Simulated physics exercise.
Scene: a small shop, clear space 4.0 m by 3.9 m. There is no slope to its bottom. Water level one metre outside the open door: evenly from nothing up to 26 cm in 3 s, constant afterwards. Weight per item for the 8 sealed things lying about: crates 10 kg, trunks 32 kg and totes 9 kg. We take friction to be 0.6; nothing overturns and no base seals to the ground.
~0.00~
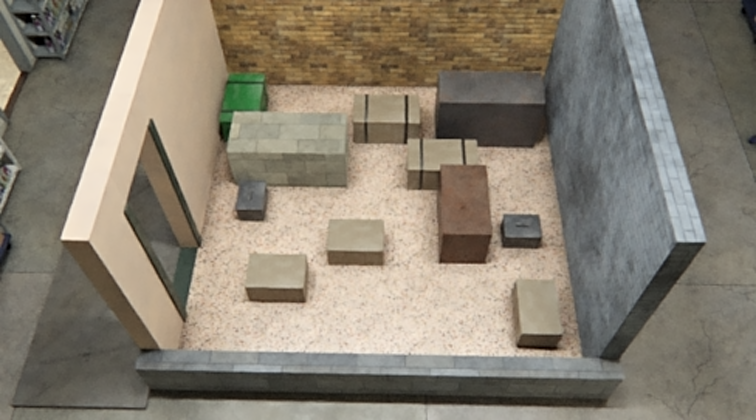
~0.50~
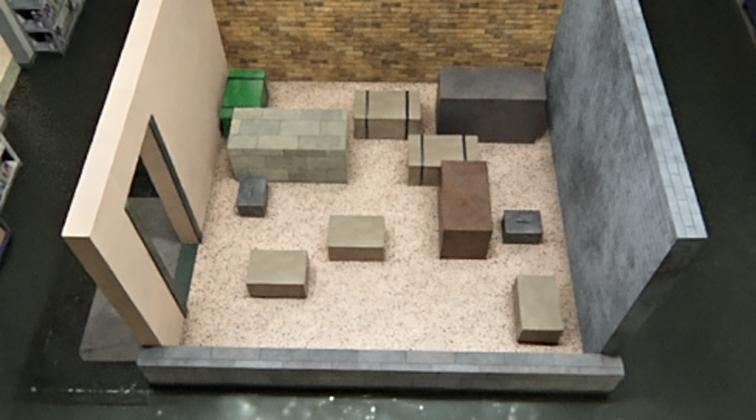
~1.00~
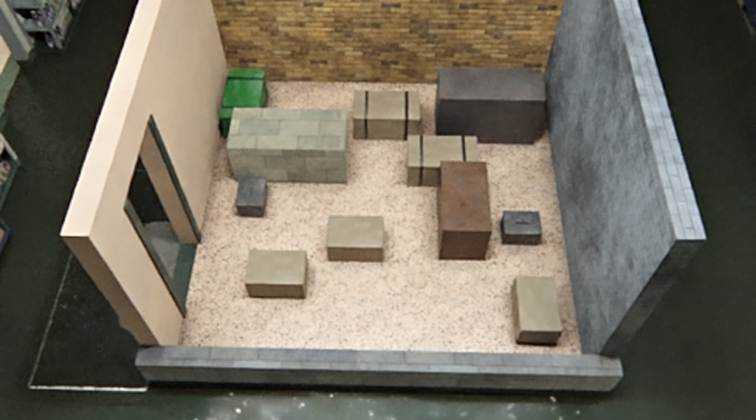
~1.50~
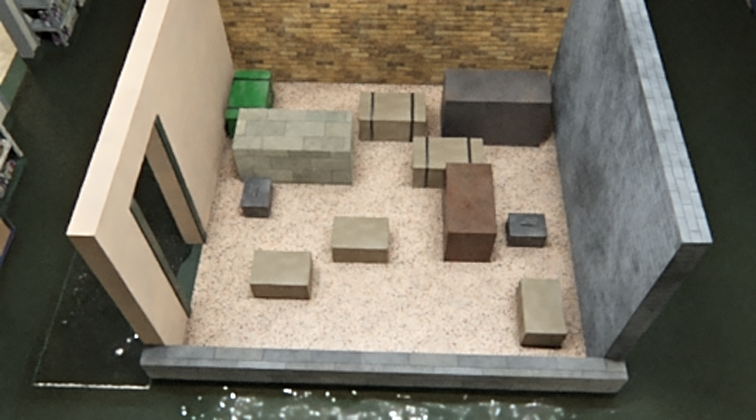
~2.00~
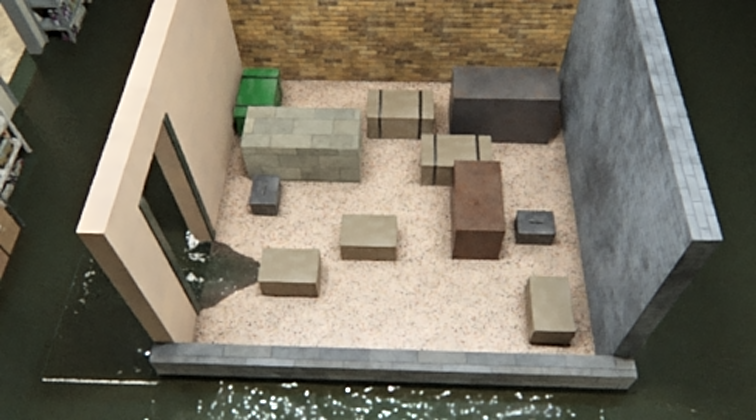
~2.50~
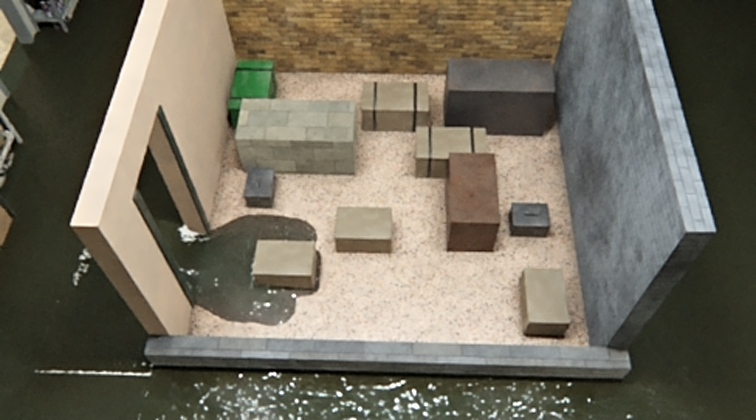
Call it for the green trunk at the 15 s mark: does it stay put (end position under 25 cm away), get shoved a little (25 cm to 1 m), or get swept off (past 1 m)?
It stays put.
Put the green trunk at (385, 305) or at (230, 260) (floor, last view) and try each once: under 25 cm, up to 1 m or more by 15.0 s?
A long trip, then a long trip.
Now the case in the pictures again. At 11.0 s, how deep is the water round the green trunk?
Depth: About 7 cm.
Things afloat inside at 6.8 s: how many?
3.
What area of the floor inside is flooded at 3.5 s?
Somewhere about 4.0 m2, give or take.
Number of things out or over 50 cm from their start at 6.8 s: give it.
By then the count is 2.
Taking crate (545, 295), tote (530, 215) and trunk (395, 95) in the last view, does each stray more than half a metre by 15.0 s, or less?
Going one by one, I get above, above and above.
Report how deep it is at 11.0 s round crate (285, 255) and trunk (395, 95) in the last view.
Some 14 cm at the first, some 8 cm at the second.
After 3.5 s the green trunk is near (251, 84), 0.0 m from its start, aground; 0 afloat.
After 6.8 s the green trunk is near (251, 84), 0.0 m from its start, aground; 3 afloat.
After 11.0 s the green trunk is near (251, 84), 0.0 m from its start, aground; 5 afloat.
After 15.0 s the green trunk is near (244, 83), 0.1 m from its start, afloat; 8 afloat.
